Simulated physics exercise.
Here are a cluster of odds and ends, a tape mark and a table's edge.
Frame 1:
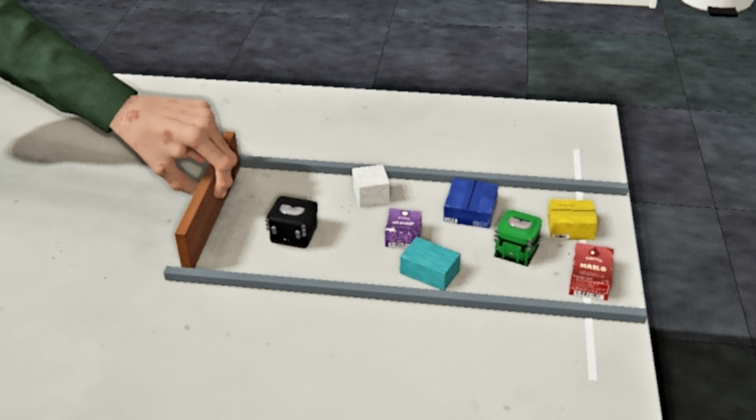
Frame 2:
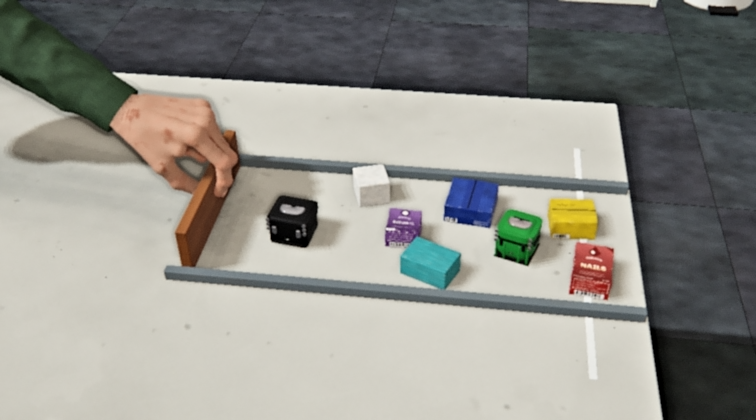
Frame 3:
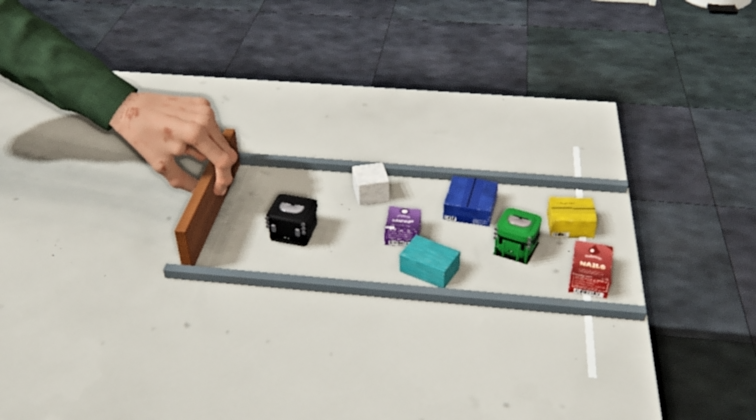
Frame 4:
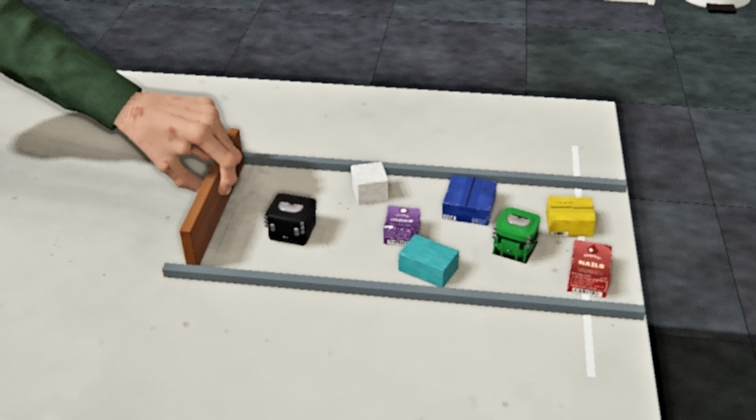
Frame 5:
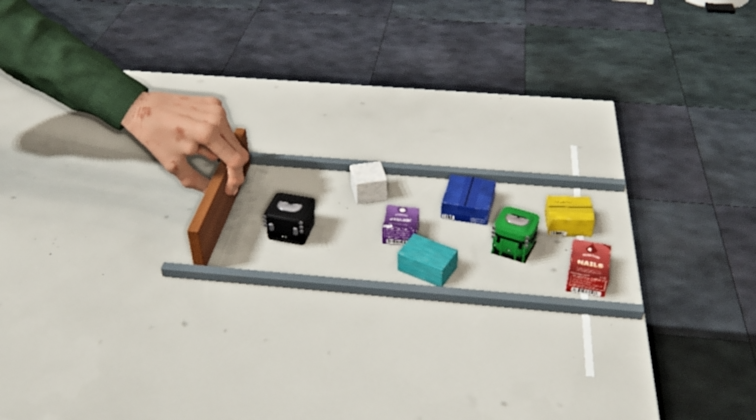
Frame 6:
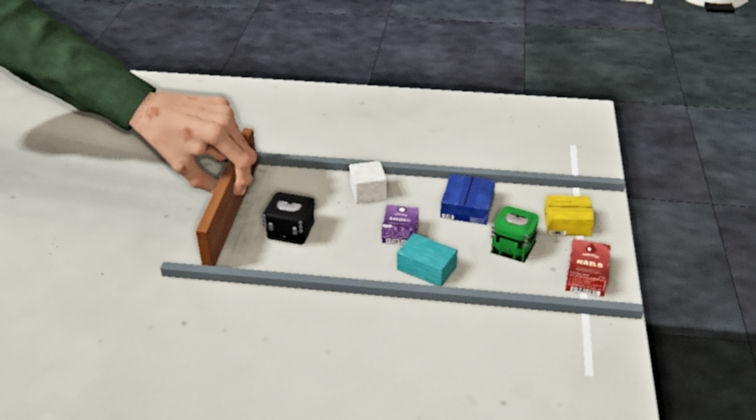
Hand in a green sleeve sliding a wooden board slightly right between two rails, toward small coloured boxes that stay still.
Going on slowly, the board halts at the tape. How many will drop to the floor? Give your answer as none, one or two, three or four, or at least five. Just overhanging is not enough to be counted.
The count is at least five.
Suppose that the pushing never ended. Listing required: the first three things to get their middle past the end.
The yellow box, the green case, the red box.
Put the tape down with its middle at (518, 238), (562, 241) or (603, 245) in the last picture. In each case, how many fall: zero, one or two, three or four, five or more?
So in that order I'd say none at all; 1 or 2; at least five.
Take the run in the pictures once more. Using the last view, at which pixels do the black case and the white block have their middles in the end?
About (604, 239), and about (595, 202).
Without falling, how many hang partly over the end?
The figure is 0.
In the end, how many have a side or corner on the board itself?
3 in contact.
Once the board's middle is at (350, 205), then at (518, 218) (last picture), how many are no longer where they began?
At that stage 3; at the next, 8.
Soon after, none off yet; red box at rest near (588, 267); yellow box at rest near (569, 215); green case at rest near (515, 233).
Then, none off yet; red box moving near (594, 268); yellow box at rest near (569, 215); green case moved about its own width near (558, 237).
By the end, the number that fall off is five or more; fallen, purple box, blue box, green case, yellow box and red box.
